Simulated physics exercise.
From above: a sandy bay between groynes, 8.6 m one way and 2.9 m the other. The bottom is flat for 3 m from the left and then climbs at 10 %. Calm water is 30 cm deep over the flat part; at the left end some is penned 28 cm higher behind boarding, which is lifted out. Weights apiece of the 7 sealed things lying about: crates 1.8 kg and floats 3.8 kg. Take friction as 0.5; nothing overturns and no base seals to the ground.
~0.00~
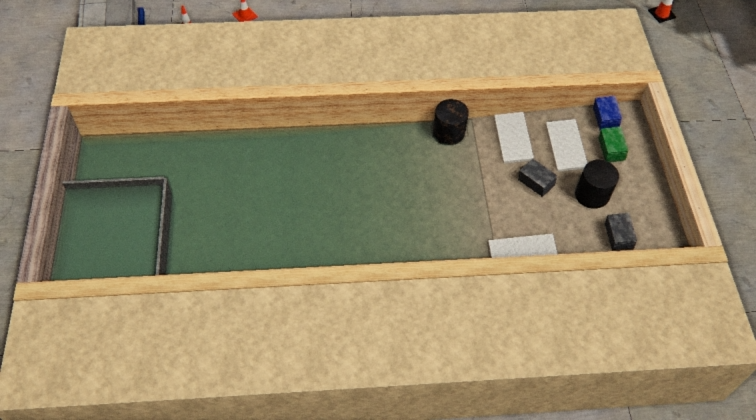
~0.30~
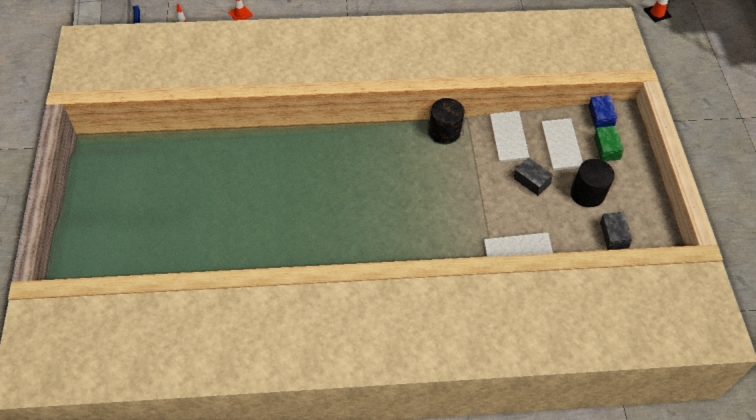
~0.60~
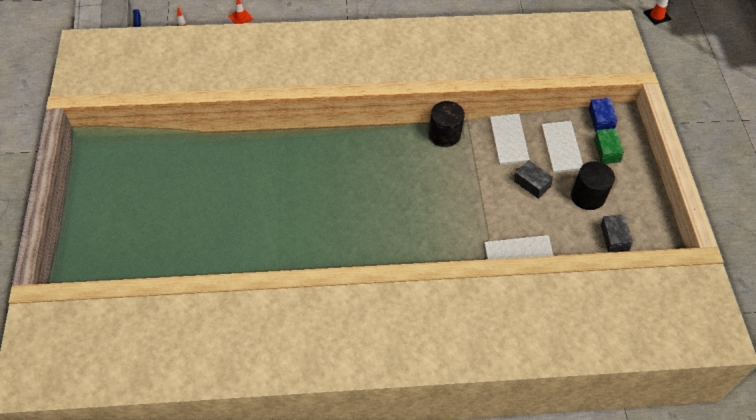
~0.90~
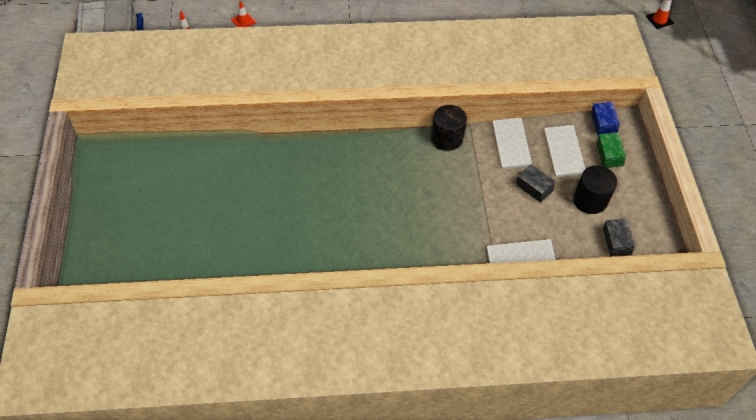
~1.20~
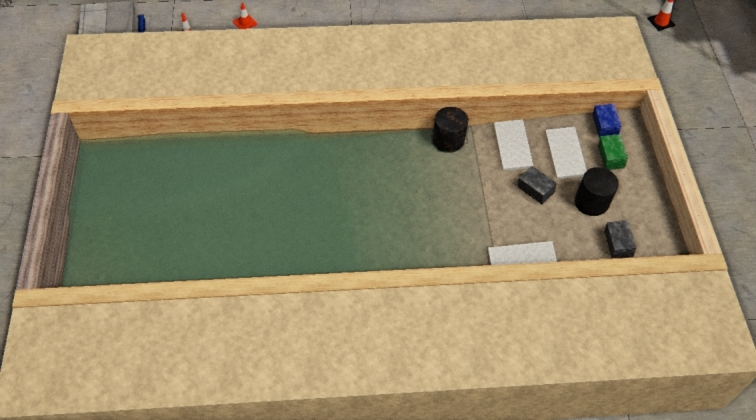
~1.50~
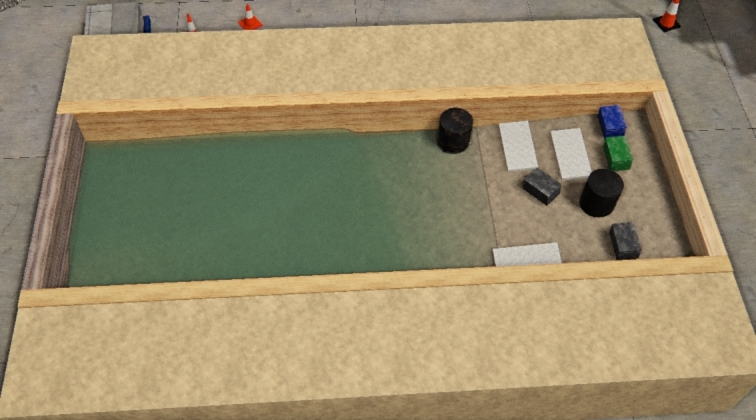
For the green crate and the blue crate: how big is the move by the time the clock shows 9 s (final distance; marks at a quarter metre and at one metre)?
The green crate holds its place; the blue crate holds its place.
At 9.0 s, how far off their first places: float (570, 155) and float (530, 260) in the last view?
In turn: 250 cm, 250 cm.
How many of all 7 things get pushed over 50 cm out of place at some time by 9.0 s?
That makes 5.
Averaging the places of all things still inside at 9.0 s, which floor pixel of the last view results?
Around (472, 214).
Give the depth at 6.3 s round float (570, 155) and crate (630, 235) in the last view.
About 4 and 2 cm.
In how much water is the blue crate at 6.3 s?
About 0 cm.
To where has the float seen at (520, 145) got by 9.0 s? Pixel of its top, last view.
Around (377, 190).
After 2.1 s the green crate is near (621, 148), 0.0 m from its start, aground; the blue crate is near (615, 117), 0.0 m from its start, aground; 0 afloat.
After 4.0 s the green crate is near (621, 148), 0.0 m from its start, aground; the blue crate is near (615, 117), 0.0 m from its start, aground; 3 afloat.
After 6.3 s the green crate is near (621, 148), 0.0 m from its start, aground; the blue crate is near (615, 117), 0.0 m from its start, aground; 5 afloat.
After 9.0 s the green crate is near (621, 148), 0.0 m from its start, aground; the blue crate is near (615, 117), 0.0 m from its start, aground; 5 afloat.
